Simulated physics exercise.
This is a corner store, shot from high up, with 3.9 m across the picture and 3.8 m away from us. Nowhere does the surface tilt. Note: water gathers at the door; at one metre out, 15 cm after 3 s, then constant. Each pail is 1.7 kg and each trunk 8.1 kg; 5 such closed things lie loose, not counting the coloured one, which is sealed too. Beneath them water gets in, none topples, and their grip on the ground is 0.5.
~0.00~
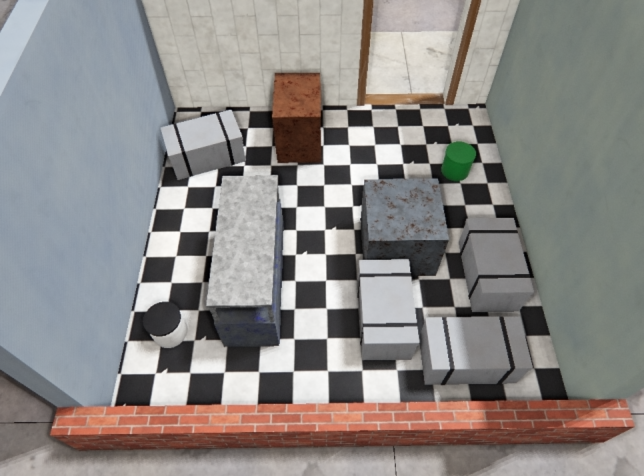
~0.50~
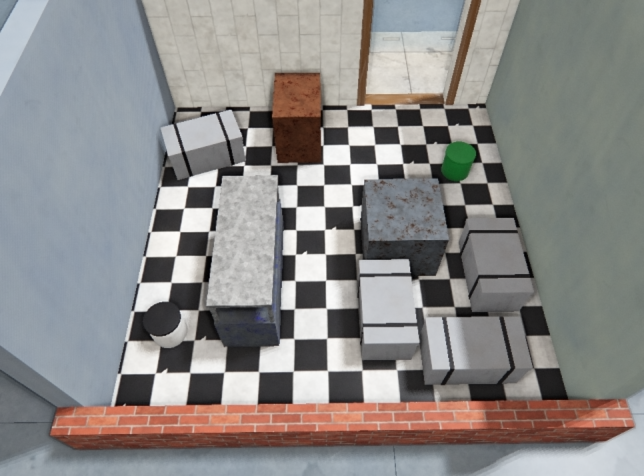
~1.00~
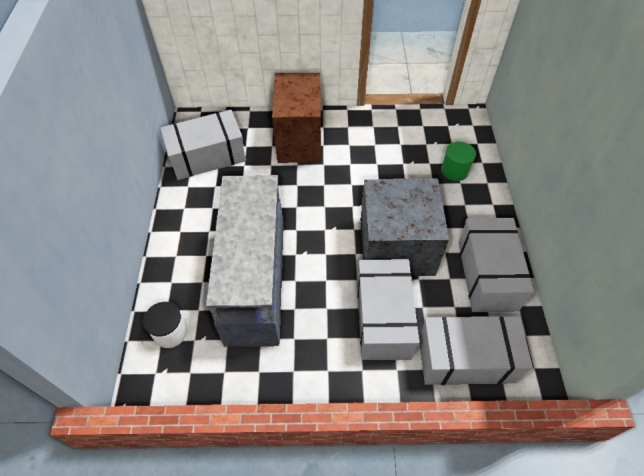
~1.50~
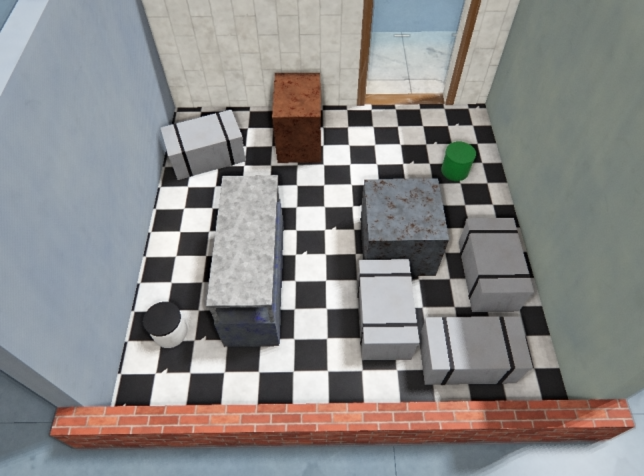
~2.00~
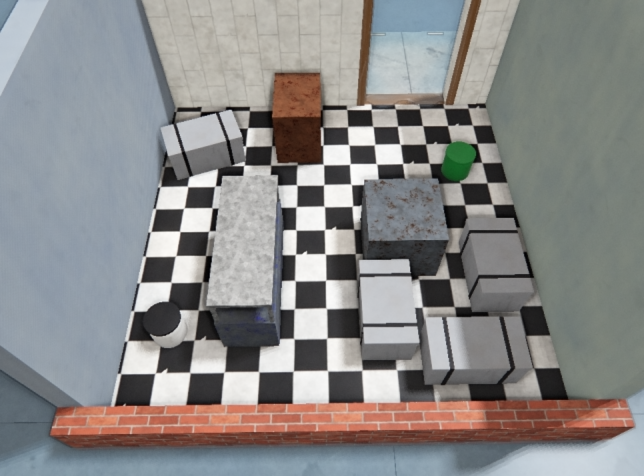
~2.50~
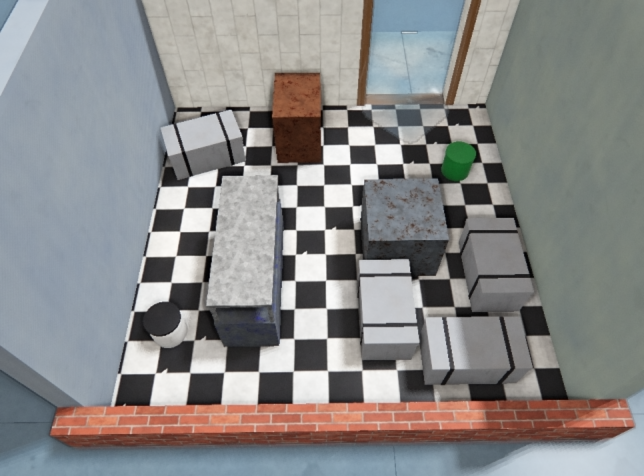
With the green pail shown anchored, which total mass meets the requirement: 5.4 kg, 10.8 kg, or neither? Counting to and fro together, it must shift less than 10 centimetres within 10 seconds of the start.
The answer is only 10.8 kg.
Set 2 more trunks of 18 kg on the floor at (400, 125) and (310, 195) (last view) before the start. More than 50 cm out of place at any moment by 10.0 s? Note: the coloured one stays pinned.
In that order: Past it, short of it.
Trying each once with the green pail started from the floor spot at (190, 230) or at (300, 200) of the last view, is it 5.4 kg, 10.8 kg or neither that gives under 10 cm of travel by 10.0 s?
First try both suffice, second try both suffice.
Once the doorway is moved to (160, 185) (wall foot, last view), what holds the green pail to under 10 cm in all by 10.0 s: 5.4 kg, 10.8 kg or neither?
With that change, you need the heavier one.
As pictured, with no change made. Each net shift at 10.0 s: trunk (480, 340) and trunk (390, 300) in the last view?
In turn: 60 cm, 30 cm.
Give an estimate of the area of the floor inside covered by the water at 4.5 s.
Around 4.5 m2 of it.
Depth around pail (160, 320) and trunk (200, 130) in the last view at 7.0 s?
Some 0 cm at the first, some 2 cm at the second.
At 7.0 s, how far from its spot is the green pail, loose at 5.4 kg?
About 140 cm off its spot.
After 3.5 s the green pail would be 0 cm from its start with 5.4 kg and 0 cm from its start with 10.8 kg; 3 cm of water round it then.
After 4.5 s the green pail would be 29 cm from its start with 5.4 kg and 0 cm from its start with 10.8 kg; 5 cm of water round it then.
After 7.0 s the green pail would be 131 cm from its start with 5.4 kg and 0 cm from its start with 10.8 kg; 6 cm of water round it then.
After 10.0 s the green pail would be 226 cm from its start with 5.4 kg and 0 cm from its start with 10.8 kg; 7 cm of water round it then.
